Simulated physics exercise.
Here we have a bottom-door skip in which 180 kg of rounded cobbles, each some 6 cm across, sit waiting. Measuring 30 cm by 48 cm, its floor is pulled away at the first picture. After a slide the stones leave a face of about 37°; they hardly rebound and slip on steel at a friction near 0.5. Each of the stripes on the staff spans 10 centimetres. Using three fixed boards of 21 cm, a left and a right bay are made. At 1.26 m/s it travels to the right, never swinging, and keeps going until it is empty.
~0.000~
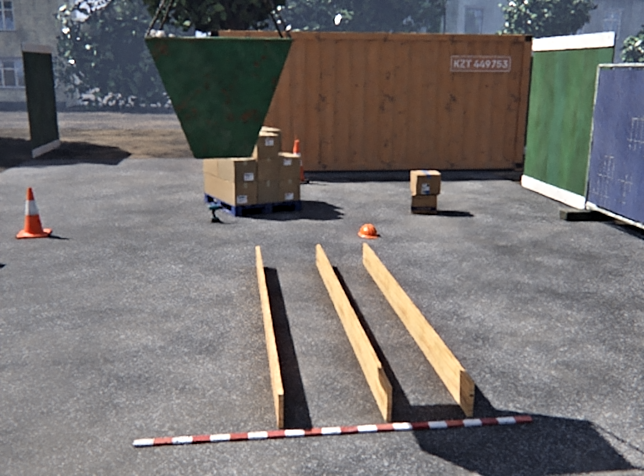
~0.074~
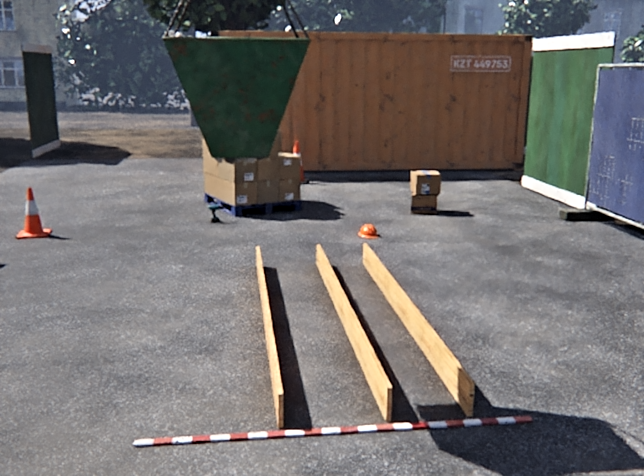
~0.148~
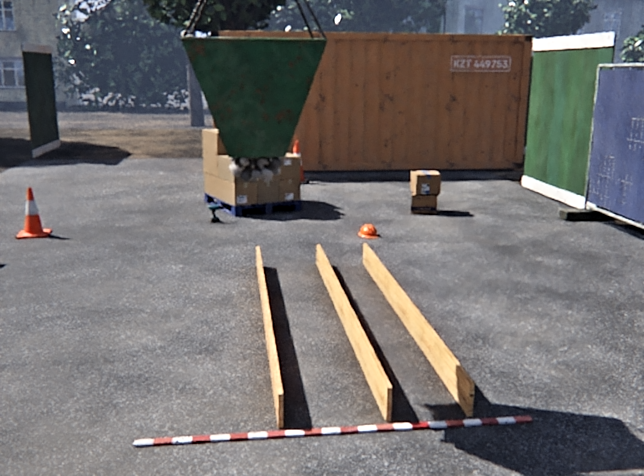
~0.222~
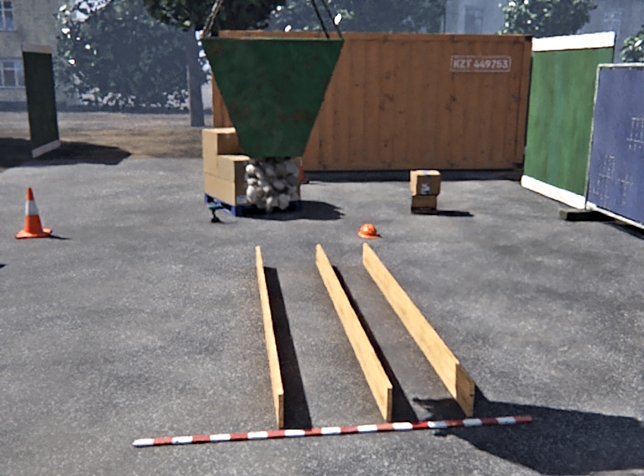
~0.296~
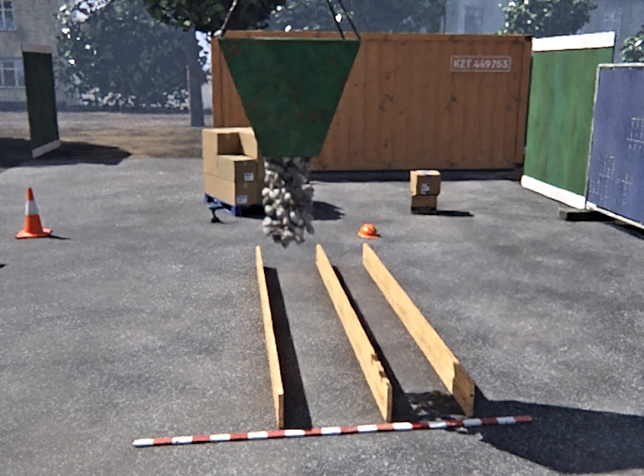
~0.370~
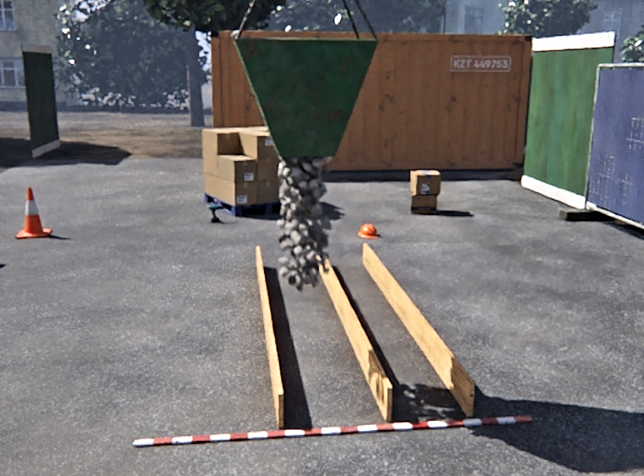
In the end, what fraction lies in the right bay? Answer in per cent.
Around 47 %.
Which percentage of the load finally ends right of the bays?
Result: About 25 in a hundred.
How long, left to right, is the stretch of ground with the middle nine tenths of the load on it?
Width: Near 170 cm.
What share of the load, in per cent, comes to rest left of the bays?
I'd say close to 0 per cent of the load.
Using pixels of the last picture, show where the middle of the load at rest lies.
Middle at rest: Roughly (405, 370).
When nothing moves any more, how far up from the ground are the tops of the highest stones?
Looks like they stop near 22 cm off the ground.
After 0.7 s, 27 % in the bottom-door skip, 49 % falling or lying in the left bay, 25 % falling or lying in the right bay; the stones farthest right are at (410, 109).
After 1.1 s, 0 % in the bottom-door skip, 29 % falling or lying in the left bay, 56 % falling or lying in the right bay, 15 % falling or lying right of the bays; the stones farthest right are at (469, 346).
After 1.7 s, 0 % in the bottom-door skip, 29 % falling or lying in the left bay, 47 % falling or lying in the right bay, 24 % falling or lying right of the bays; the stones farthest right are at (615, 355).
After 2.6 s, 0 % in the bottom-door skip, 29 % falling or lying in the left bay, 47 % falling or lying in the right bay, 24 % falling or lying right of the bays.
After 4.5 s, 0 % in the bottom-door skip, 29 % in the left bay, 47 % in the right bay, 24 % right of the bays.
